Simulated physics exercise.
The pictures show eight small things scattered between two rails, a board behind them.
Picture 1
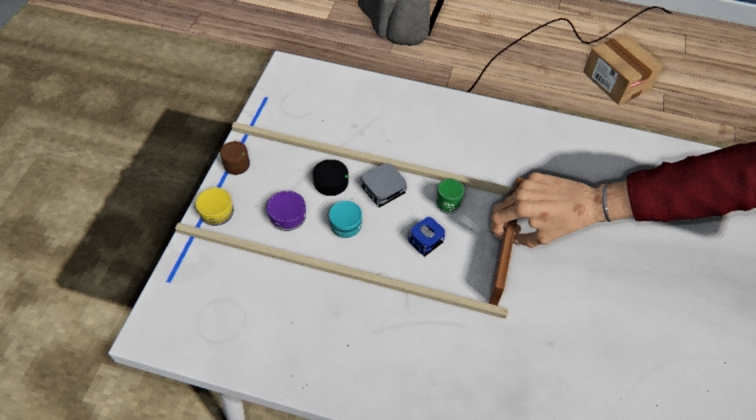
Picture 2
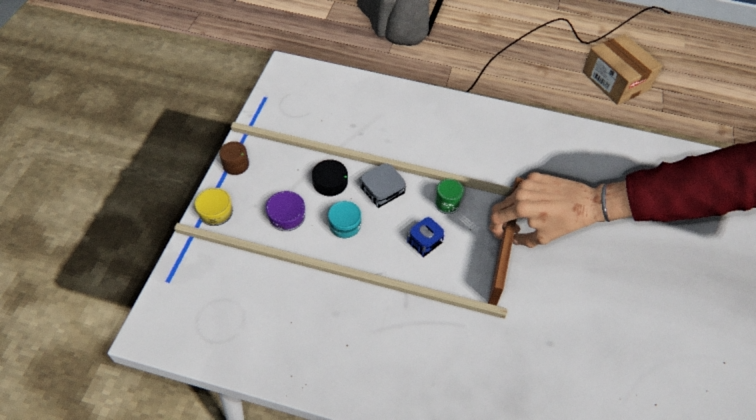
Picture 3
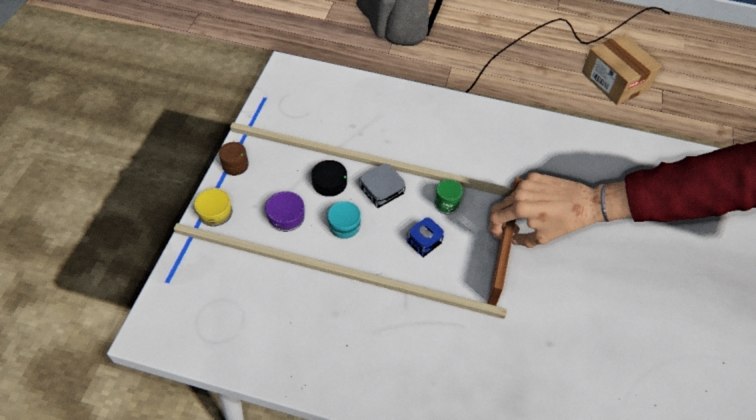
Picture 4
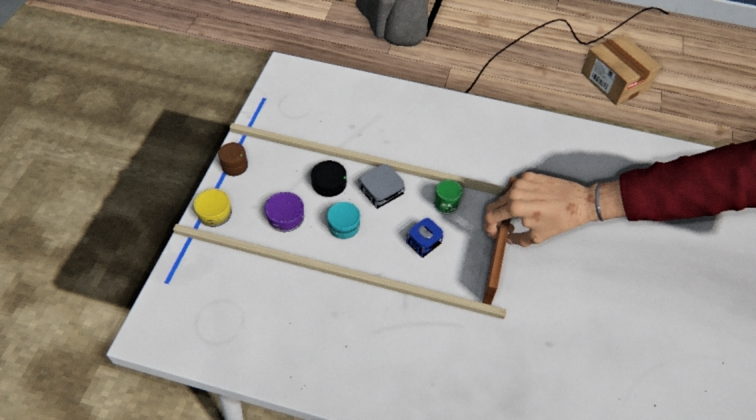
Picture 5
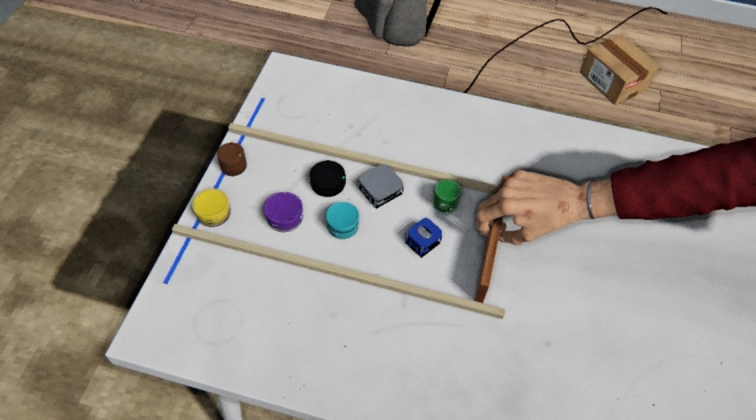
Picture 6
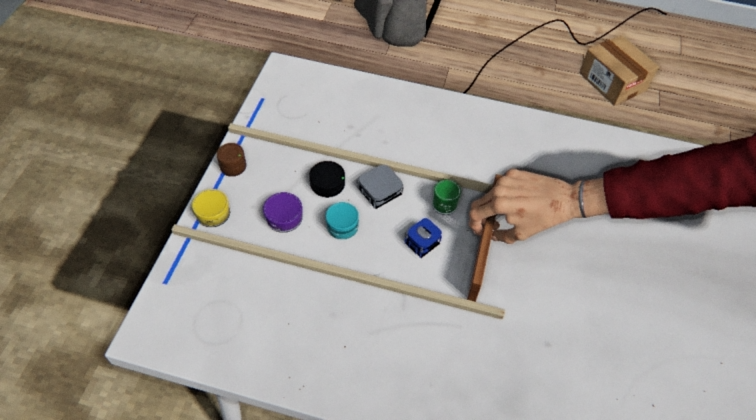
A hand slides a brown board slightly left between two rails toward eight small objects.
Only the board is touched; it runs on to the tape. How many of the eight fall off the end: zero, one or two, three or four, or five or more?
Here the number that fall off is five or more.
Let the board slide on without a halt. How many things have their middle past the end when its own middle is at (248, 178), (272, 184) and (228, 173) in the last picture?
In that order 4, 2 and 5.
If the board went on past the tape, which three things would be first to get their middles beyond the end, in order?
The order is the yellow tin, then the brown lid, then the purple tin.
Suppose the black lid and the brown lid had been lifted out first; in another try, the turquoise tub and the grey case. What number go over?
It would be 3 and 3.
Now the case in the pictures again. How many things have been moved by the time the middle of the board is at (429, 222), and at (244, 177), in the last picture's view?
First 2, then 8.
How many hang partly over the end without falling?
The number is 2.
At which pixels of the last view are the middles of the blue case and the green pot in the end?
Near (197, 188) and (226, 135).
A little later, none off yet; brown lid at rest near (232, 160); yellow tin at rest near (212, 208); purple tin at rest near (284, 213).
Next, none off yet; brown lid shifted a little near (224, 155); yellow tin shifted about its own width near (180, 209); purple tin shifted well along near (218, 205).
When it is over, the number that fall off is five or more; down, grey case, turquoise tub, black lid, purple tin, yellow tin and brown lid.
